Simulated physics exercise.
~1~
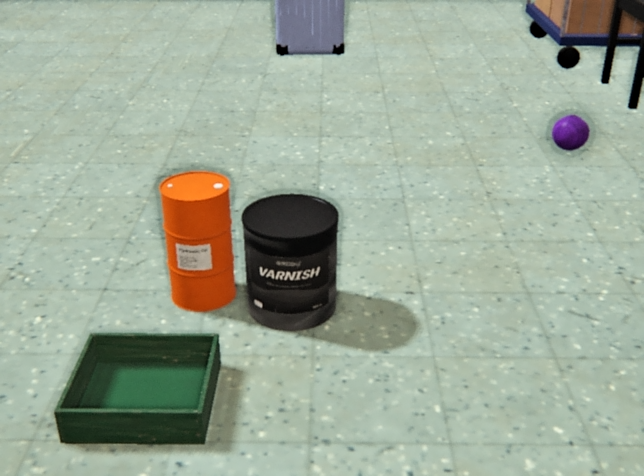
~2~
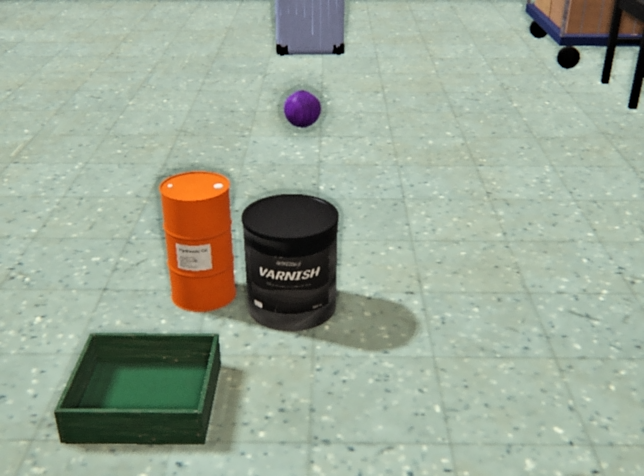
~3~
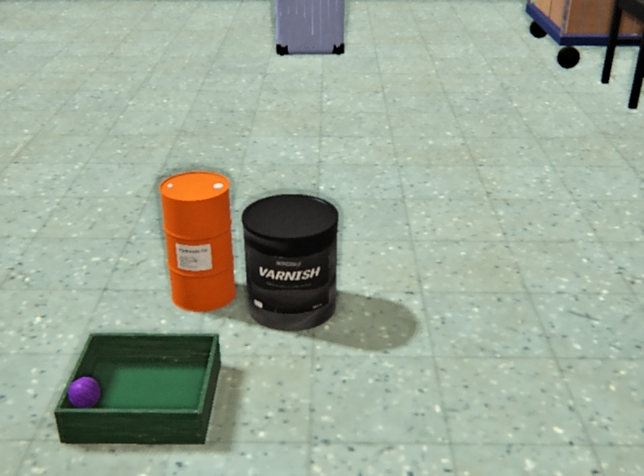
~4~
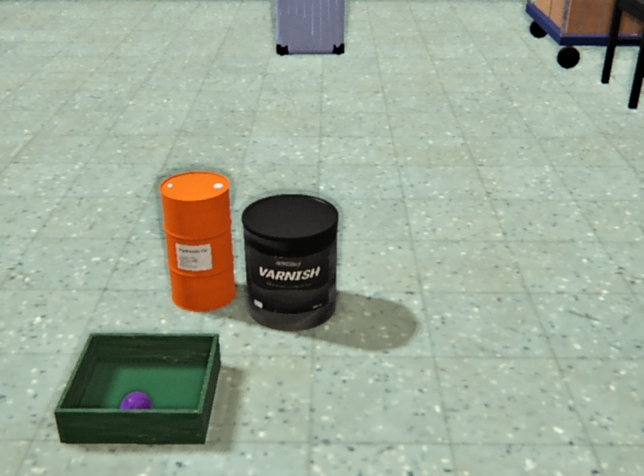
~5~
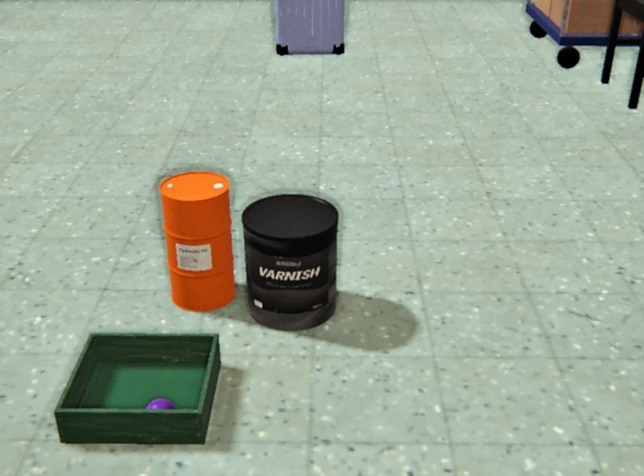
We see a purple ball travel left across a speckled tile floor, past an orange canister and a black varnish pail that stay still, then appear inside an open green box, where it shifts right and remains near the front wall.
